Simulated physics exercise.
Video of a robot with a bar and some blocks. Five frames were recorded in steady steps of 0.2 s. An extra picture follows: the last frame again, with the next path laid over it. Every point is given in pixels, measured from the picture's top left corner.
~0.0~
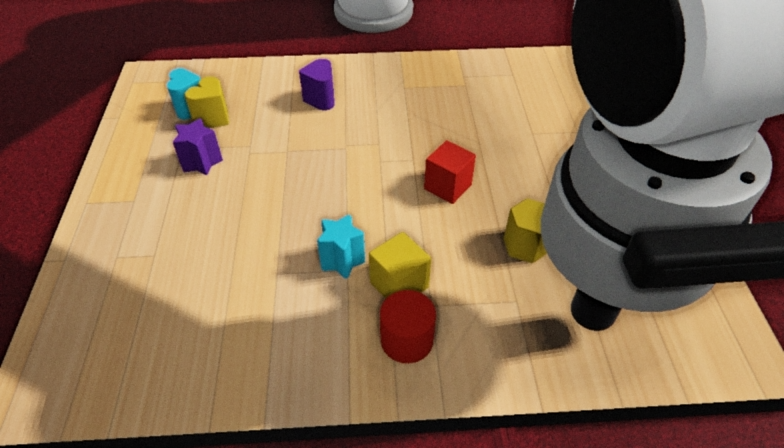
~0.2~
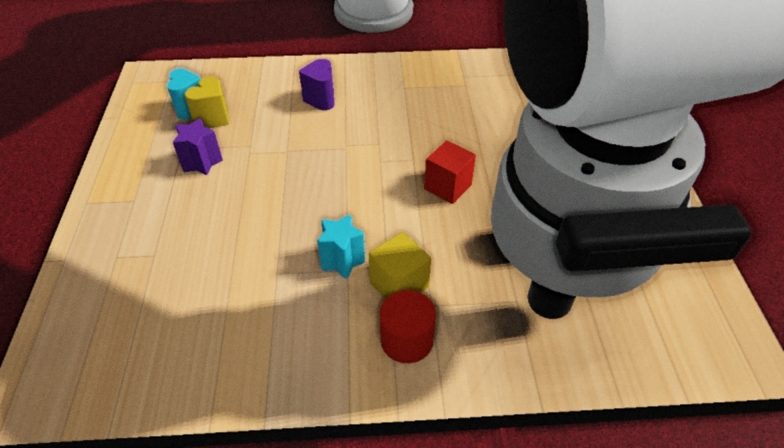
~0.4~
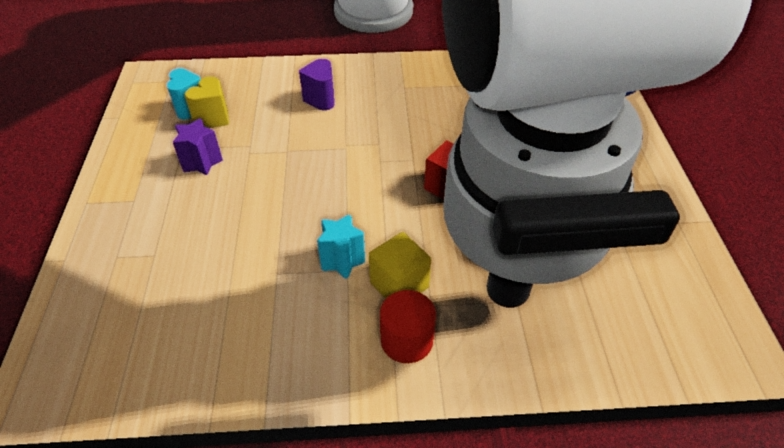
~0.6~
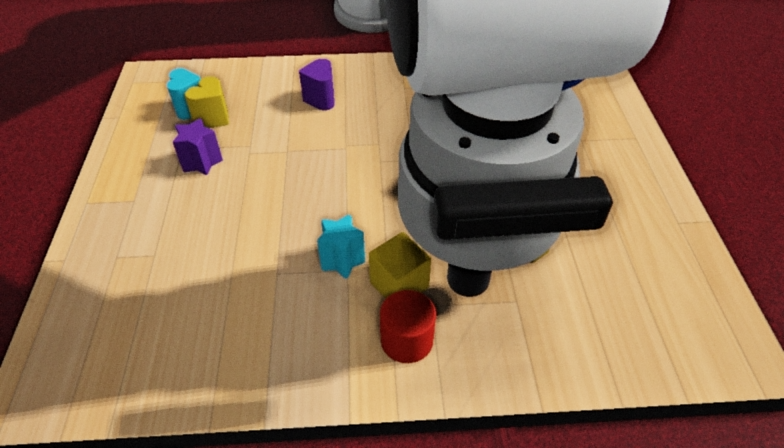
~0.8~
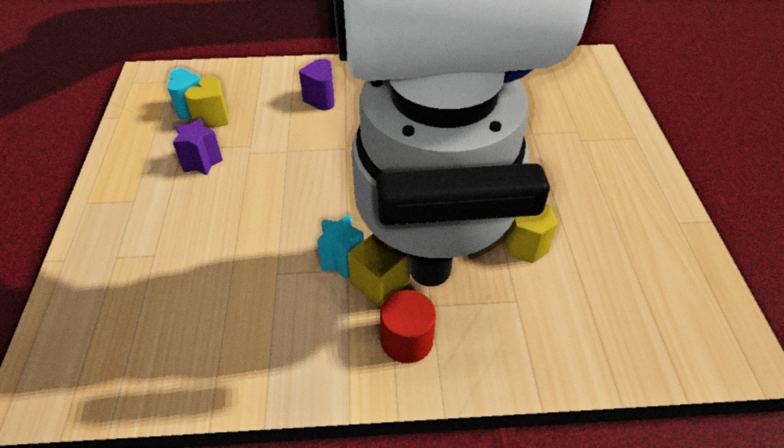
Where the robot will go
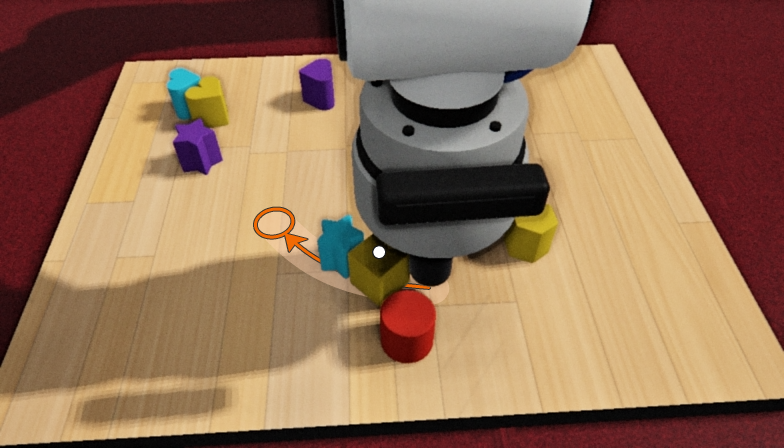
We see a robot arm with a dark downward-pointing tip glide left over a wooden board of colorful blocks, moving between the red cylinder and red cube, then nudging a yellow block slightly left toward the turquoise star.
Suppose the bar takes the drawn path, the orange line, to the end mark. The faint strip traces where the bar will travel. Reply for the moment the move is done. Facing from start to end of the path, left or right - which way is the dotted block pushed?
It's going to go left.
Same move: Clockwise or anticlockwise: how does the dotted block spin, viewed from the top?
Direction: Anticlockwise.
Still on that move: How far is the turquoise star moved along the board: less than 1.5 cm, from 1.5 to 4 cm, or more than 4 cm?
My answer is that it shifts over 4 cm.
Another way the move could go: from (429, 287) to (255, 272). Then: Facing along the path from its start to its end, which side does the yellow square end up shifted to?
Moves right.
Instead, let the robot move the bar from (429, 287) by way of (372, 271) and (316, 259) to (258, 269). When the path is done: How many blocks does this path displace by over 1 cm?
It will shift two blocks.
The drawn path runs from (429, 287) by way of (366, 279) and (312, 256) to (274, 223); the dot is on the yellow square.
On the path given first. One third of the way, bar (364, 262); turquoise star (286, 219); yellow square (313, 243).
Two thirds of the way, bar (309, 239); turquoise star (227, 208); yellow square (258, 226), turned 15° anticlockwise.
At the end, bar (270, 206); turquoise star (192, 207), turned 20° anticlockwise; yellow square (232, 214), turned 80° anticlockwise; red circular block not moved.
